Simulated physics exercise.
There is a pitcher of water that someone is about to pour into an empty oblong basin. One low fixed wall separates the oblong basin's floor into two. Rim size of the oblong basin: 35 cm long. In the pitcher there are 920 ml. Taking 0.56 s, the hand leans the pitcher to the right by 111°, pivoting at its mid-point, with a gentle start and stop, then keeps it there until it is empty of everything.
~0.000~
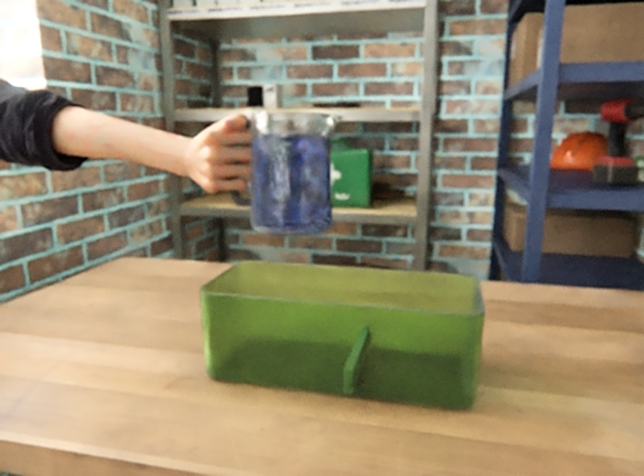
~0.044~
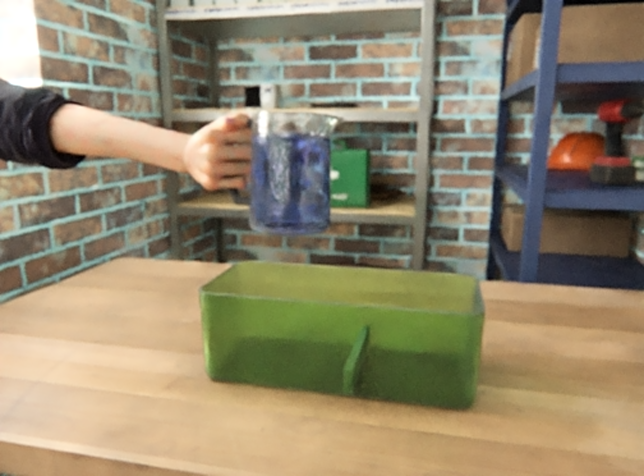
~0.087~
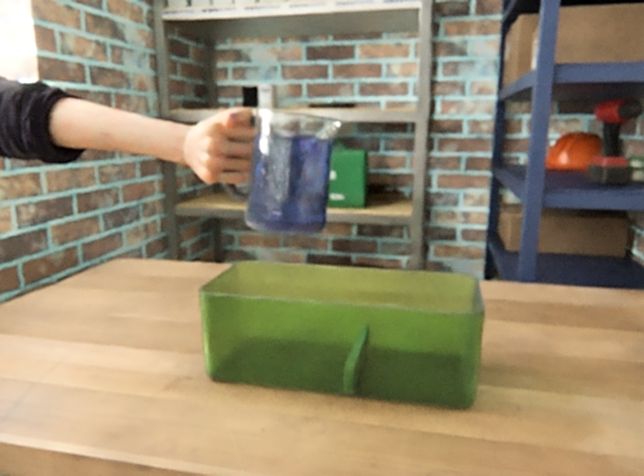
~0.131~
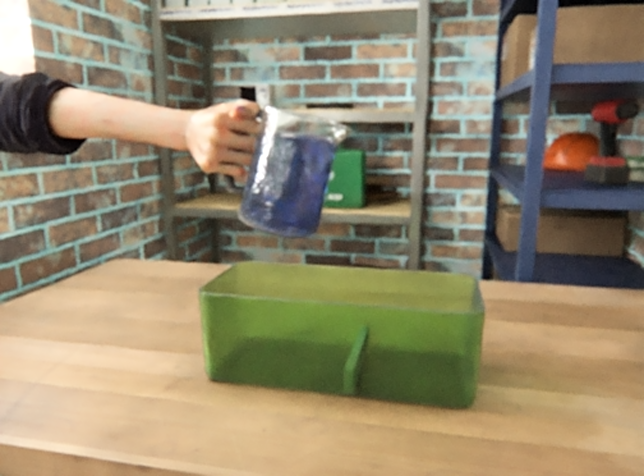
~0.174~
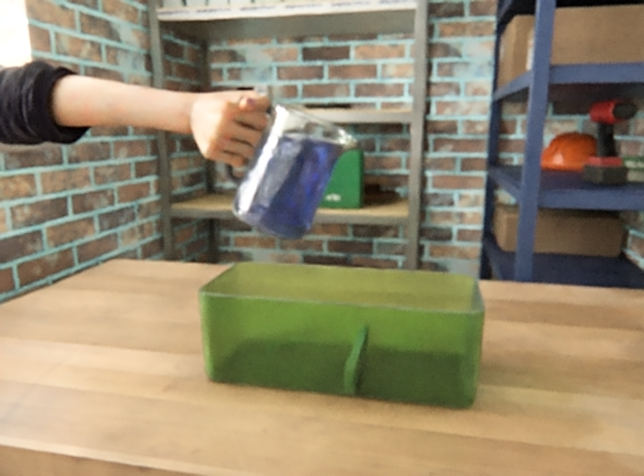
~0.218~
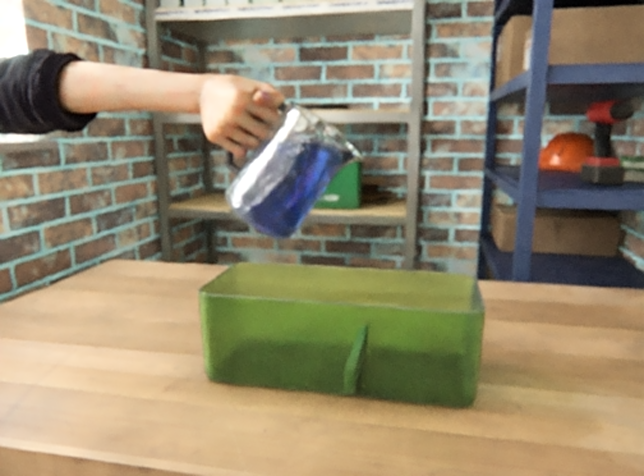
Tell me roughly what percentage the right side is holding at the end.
At the end it holds about 80 per cent.
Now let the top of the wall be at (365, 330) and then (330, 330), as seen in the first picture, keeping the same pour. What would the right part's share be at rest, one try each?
First try about 90 %, second try about 90 %.
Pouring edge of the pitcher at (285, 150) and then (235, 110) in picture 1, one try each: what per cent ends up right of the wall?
It comes to 25 per cent, and then 15 per cent.
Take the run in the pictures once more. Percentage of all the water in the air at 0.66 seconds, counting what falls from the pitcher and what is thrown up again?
Estimate: About 22 in a hundred.
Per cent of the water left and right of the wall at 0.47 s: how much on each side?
Left roughly 0, right roughly 12.
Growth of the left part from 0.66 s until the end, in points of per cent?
Change: Approx. 14 %.
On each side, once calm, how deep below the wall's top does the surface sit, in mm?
Close to 26 mm left and close to 0 mm right.
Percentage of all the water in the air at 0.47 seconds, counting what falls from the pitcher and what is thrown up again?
It comes to roughly 22 per cent.
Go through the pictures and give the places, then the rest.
In the first picture, it leans 0°; its right rim is at (342, 115); the water meets the walls at (258, 135) and (329, 136); the oblong basin's rim runs from (220, 276) to (481, 295); the wall's top is at (358, 347).
In the second picture, it leans 2°; its right rim is at (343, 117); the water meets the walls at (258, 135) and (329, 137).
In the third picture, it leans 6°; its right rim is at (347, 121); the water meets the walls at (261, 134) and (332, 138).
In the fourth picture, it leans 14°; its right rim is at (353, 130); the water meets the walls at (260, 148) and (336, 141).
In the fifth picture, it leans 24°; its right rim is at (359, 143); the water meets the walls at (255, 159) and (344, 145).
In the sixth picture, it leans 37°; its right rim is at (363, 159); the water meets the walls at (246, 166) and (353, 150).
Then, 0.47 s in, the tilt is 104° and 66 per cent is still to pour, 0 is left of the wall and 12 right of it.
Then, 0.66 s in, the tilt is 111° and 21 per cent is still to pour, 1 is left of the wall and 56 right of it.
Then, 0.85 s in, the tilt is 111° and 4 per cent is still to pour, 6 is left of the wall and 80 right of it.
Then, 1.06 s in, the tilt is 111° and 0 per cent is still to pour, 10 is left of the wall and 85 right of it.
Finally, 16 per cent lies left of the wall, 80 right of it and 4 outside.
